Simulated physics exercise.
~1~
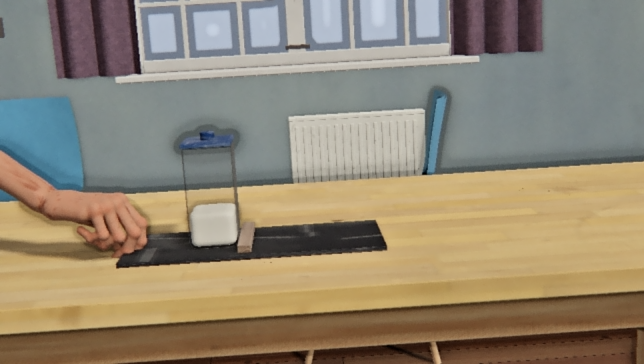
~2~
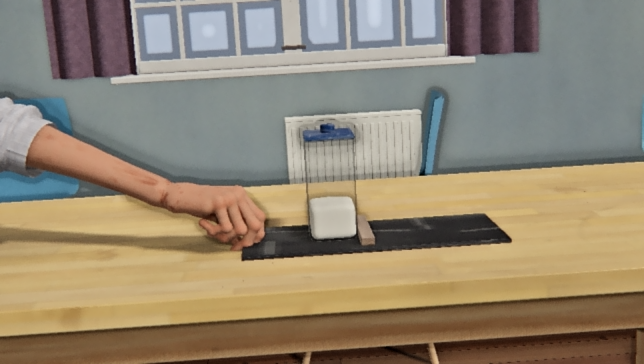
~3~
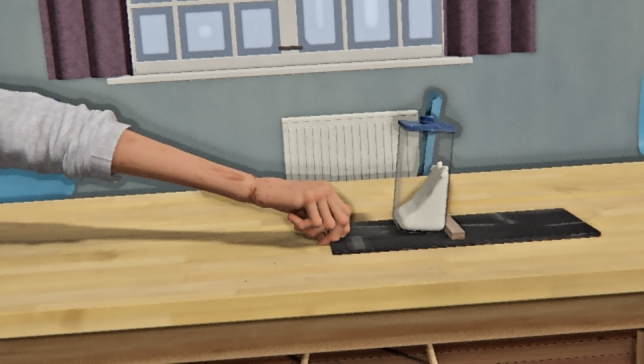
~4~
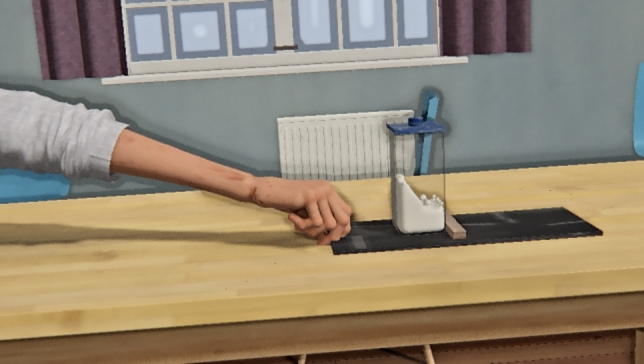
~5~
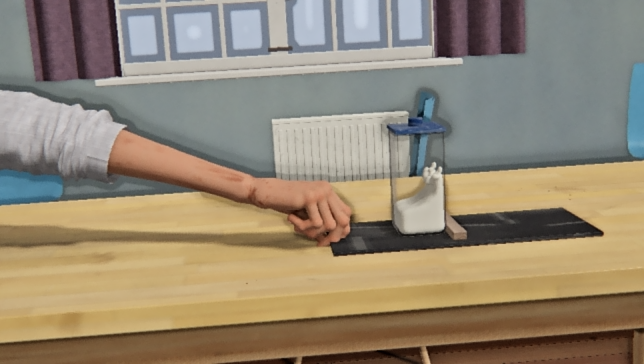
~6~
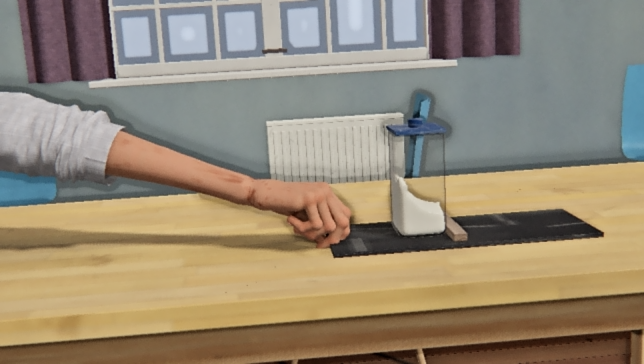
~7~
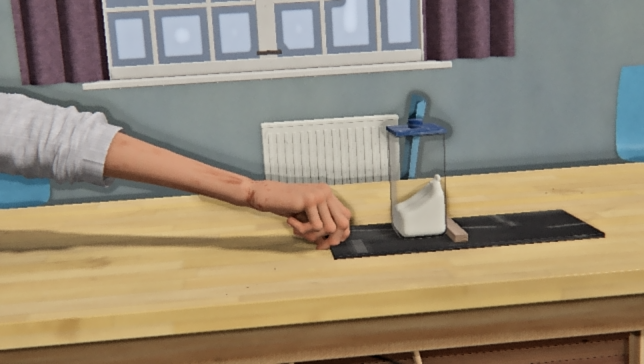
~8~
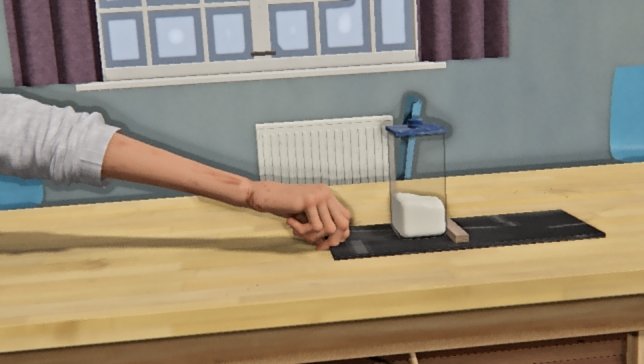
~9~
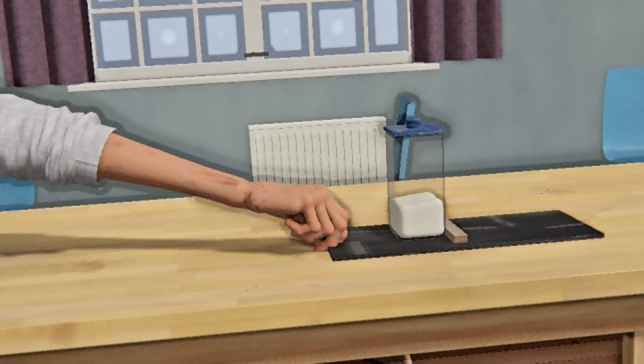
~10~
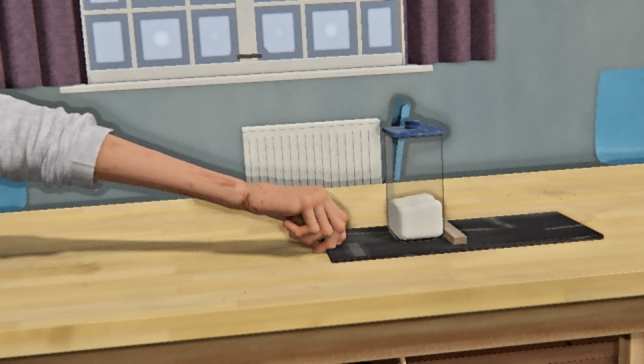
On a pale wooden table in a room with a curtained window and a white radiator, a hand slides a black board to the right. On it stands a clear square bottle with a blue cap, partly filled with milk, its foot against a low wooden batten. The board stops abruptly, and the bottle tips slightly toward the right as the milk surges up its front side. The bottle settles back upright while the milk splashes and sloshes from side to side. Finally the milk calms almost level, and the bottle stays standing with the hand still at the board.
